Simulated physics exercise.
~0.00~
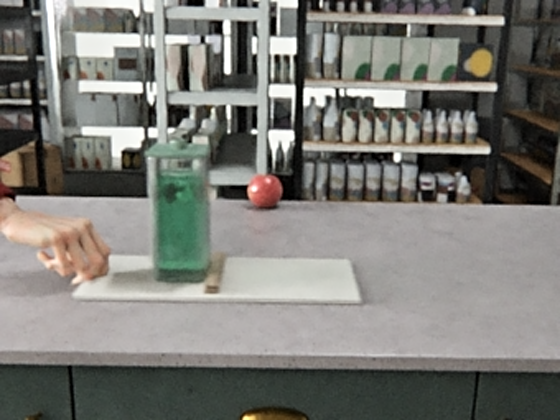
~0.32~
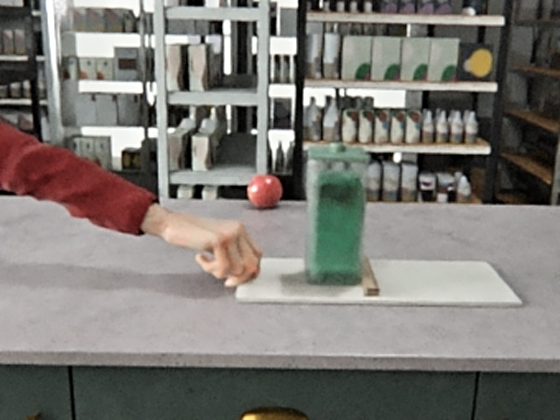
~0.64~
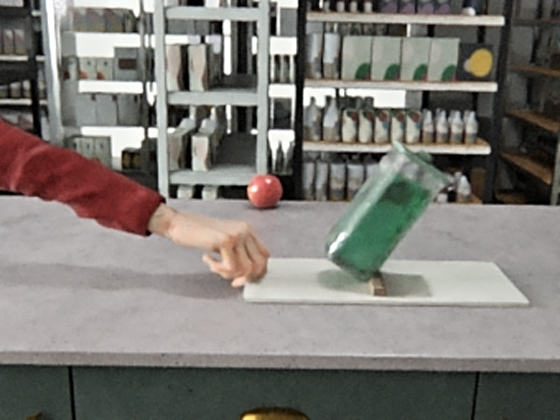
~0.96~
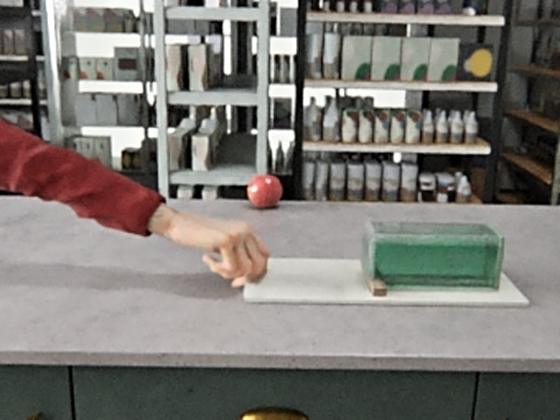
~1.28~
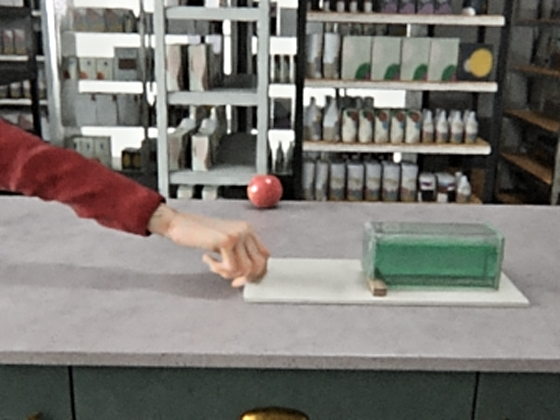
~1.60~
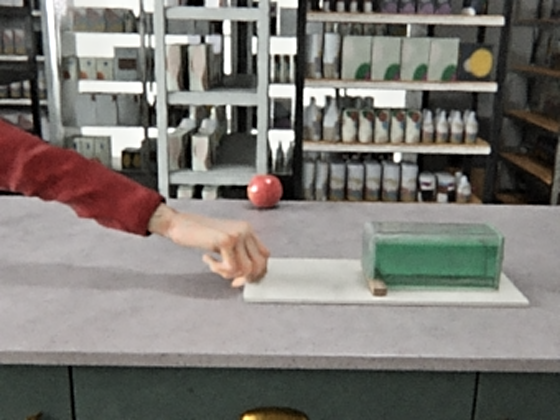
Green square bottle riding a white board rightward beside a red-sleeved hand, tipping over a low batten and ending on its side.
